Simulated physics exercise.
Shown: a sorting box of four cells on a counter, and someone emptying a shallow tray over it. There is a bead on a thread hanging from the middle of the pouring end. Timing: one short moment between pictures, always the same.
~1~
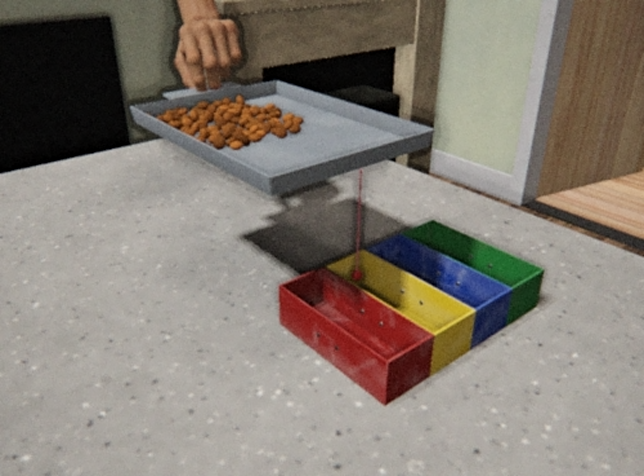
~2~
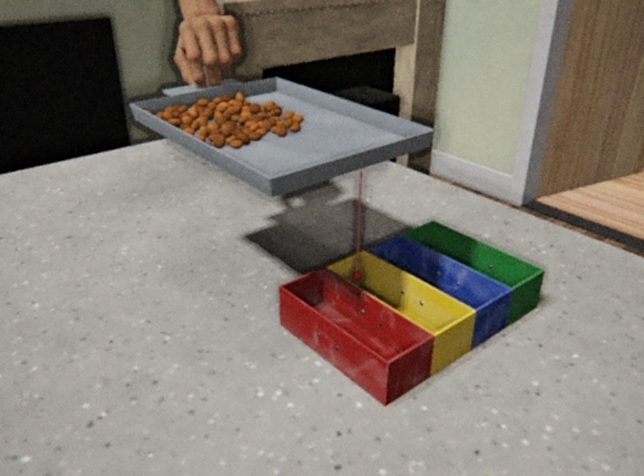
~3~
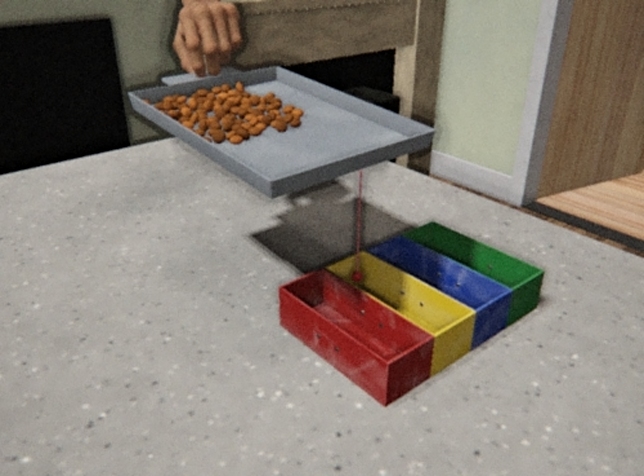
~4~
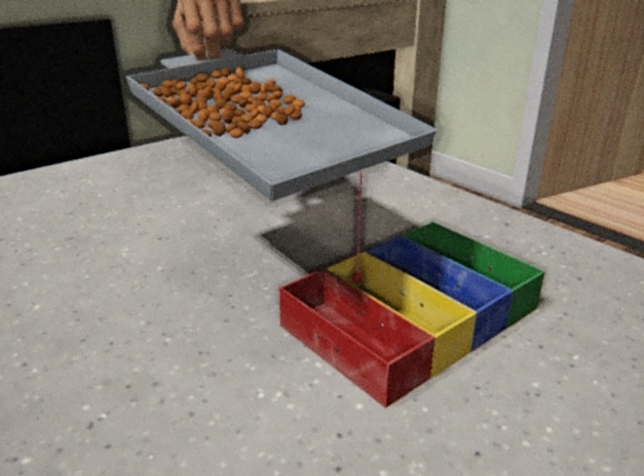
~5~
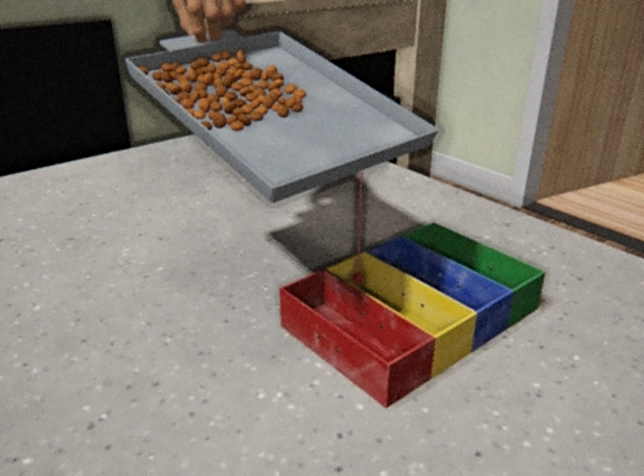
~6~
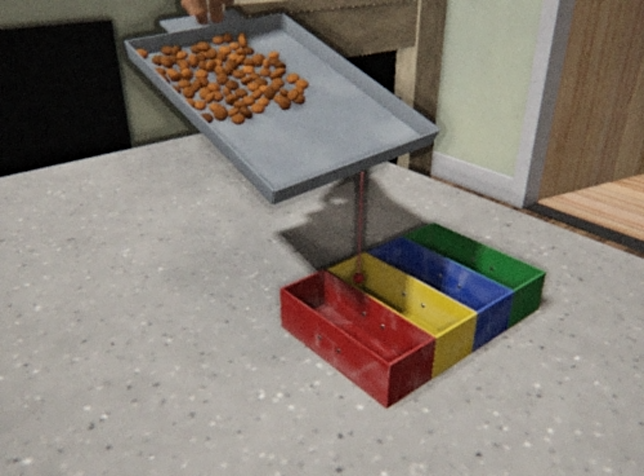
A hand raises the back of a gray tray of brown pieces above four colored cells.
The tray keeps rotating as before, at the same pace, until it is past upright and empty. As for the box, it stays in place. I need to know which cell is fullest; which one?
That is the red cell.
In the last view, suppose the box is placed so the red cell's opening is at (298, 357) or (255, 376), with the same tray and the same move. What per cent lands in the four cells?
First 100 %, then 90 %.
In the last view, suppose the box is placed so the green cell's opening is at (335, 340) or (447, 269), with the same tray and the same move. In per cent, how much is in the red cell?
It works out to 0 percent and then 50 percent.
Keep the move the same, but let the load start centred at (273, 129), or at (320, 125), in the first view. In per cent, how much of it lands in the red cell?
The first gives 30 %, the second 30 %.
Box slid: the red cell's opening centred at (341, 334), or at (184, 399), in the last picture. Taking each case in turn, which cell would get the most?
First: That red cell. Second: The blue one.
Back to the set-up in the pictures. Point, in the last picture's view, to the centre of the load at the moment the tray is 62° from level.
In the last view the centre sits at roughly (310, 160).
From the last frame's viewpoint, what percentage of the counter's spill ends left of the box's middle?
Near 90 in a hundred.
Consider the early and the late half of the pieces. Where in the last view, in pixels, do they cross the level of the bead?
Early half: (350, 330); late half: (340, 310).
Soon after the last picture, tray tipped steeply; nearly all on the tray; a stray few falling or outside the box.
A little later, tray tipped past a quarter turn; about a quarter on the tray; a small part in the red cell; a stray few in the yellow cell; about half falling or outside the box.
Later still, tray tipped past a quarter turn; about a quarter in the red cell; a small part in the yellow cell; about two thirds falling or outside the box.
At rest, tray tipped past a quarter turn; about a quarter in the red cell; a small part in the yellow cell; none in the blue cell; none in the green cell; about two thirds outside the box.
